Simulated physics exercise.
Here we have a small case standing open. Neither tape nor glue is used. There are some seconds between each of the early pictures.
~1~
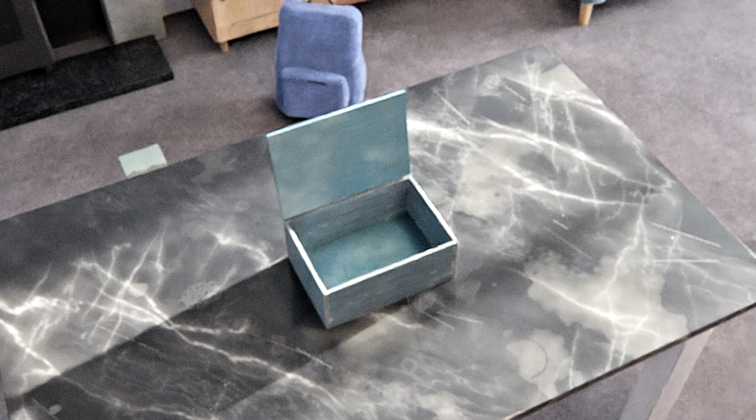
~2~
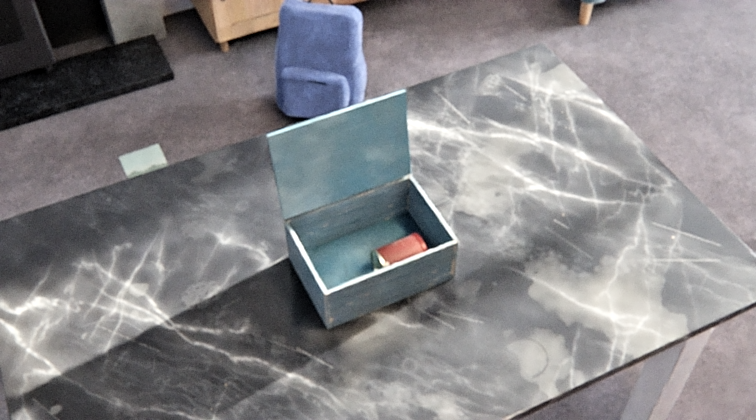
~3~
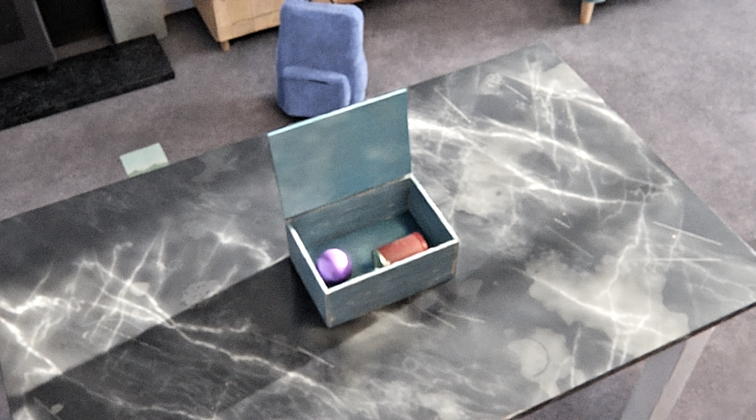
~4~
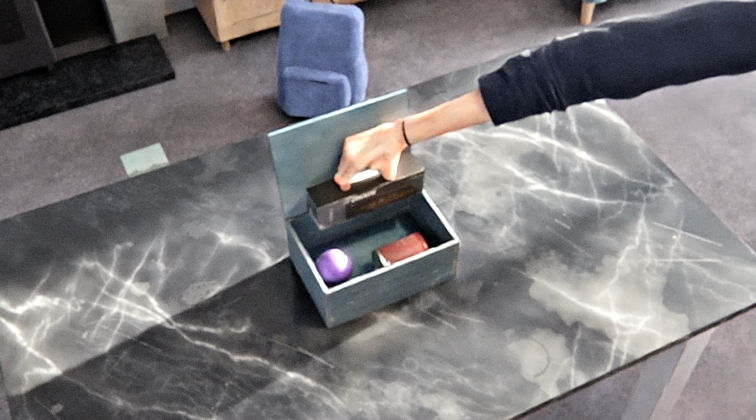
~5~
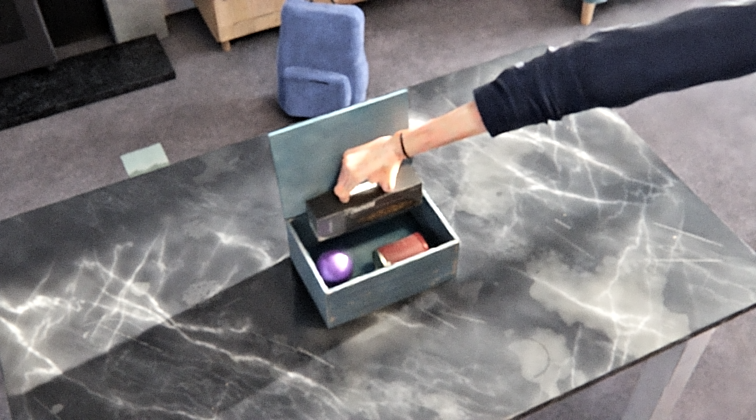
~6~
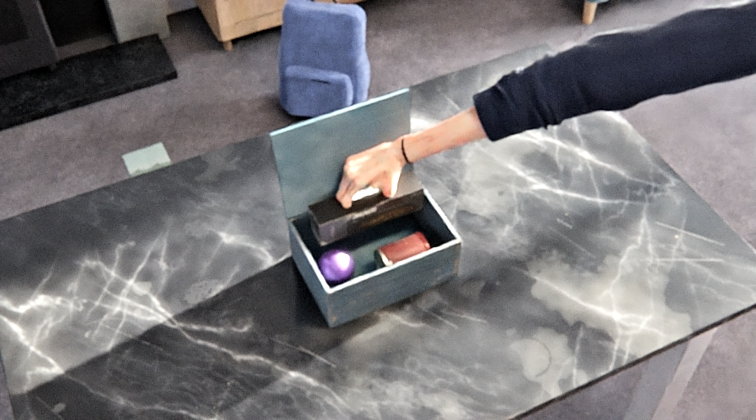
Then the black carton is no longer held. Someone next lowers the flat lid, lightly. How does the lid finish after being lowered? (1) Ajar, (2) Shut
2, shut.
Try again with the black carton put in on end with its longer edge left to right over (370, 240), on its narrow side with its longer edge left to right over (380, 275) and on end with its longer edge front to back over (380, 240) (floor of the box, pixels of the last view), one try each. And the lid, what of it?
The lid won't shut the first time, won't shut the second time and won't shut the third time.
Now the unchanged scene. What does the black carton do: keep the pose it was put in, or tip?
Looking at the last picture, it is left as set.
Then, 0.60 s past the last view, black carton displaced a little near (365, 234); purple ball displaced about its own width.
Then, 1.60 s past the last view, lid 60° above the rim; black carton displaced a little near (365, 234); purple ball displaced a little.
Then, 2.10 s past the last view, lid 23° above the rim; black carton displaced a little near (365, 234); purple ball displaced a little.
Finally, lid shut; moved from the start, black carton; the other 2 still in place. Final places as the last picture's camera would see them, black carton near (365, 234).
